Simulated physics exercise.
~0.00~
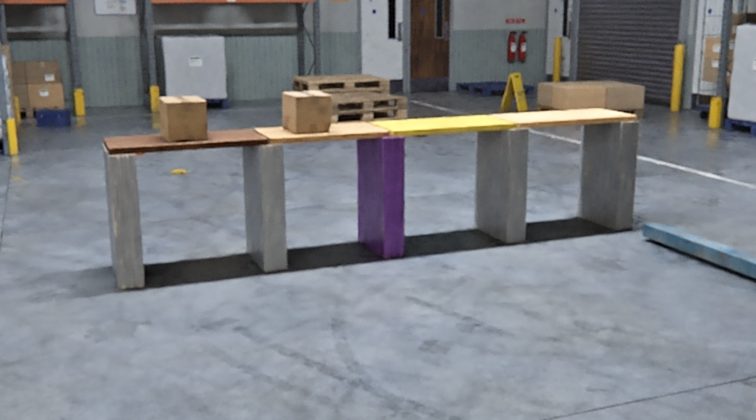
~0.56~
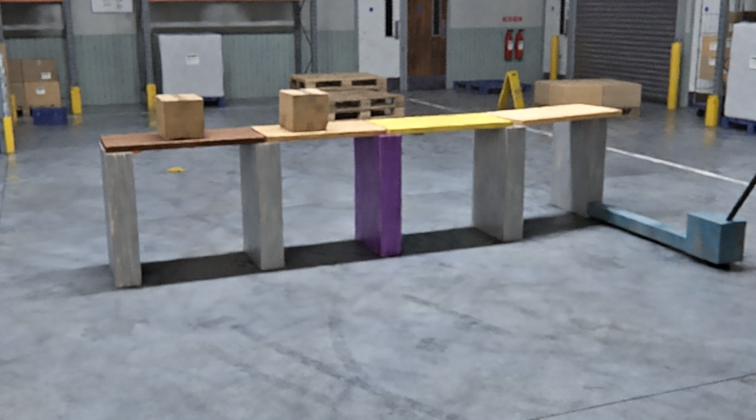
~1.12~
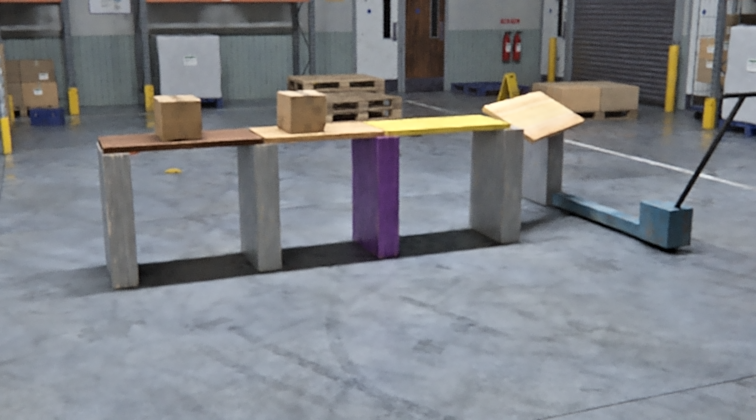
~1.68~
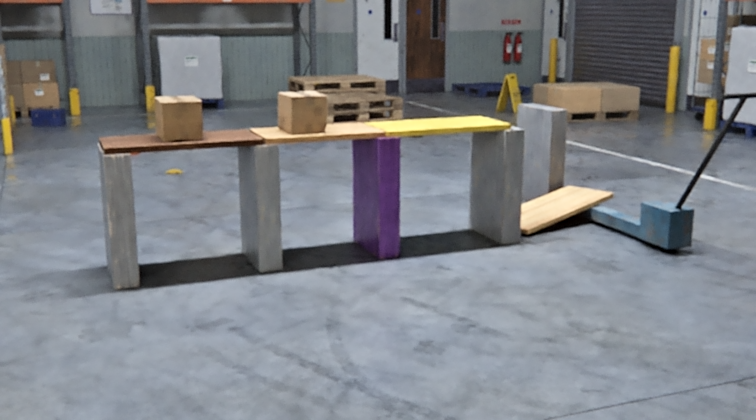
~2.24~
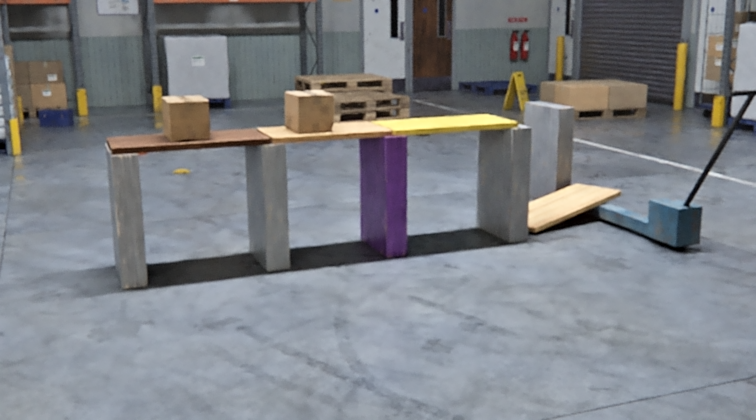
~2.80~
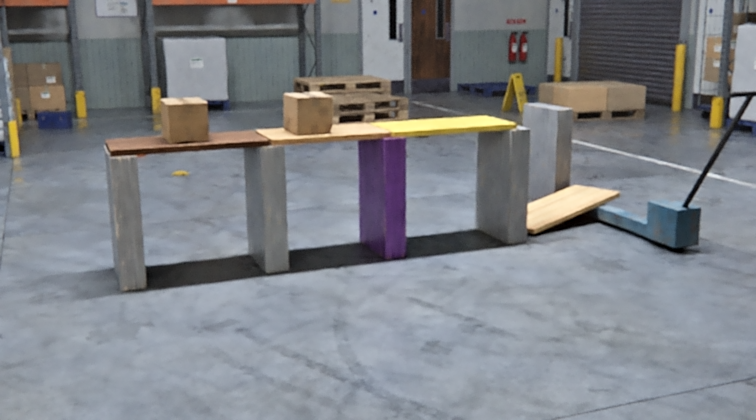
A blue floor jack slid in from the right and pushed the end upright leftward, making the last light wooden board tilt and drop to the floor, while the yellow board, purple upright and two cartons stayed up on the rest of the row.
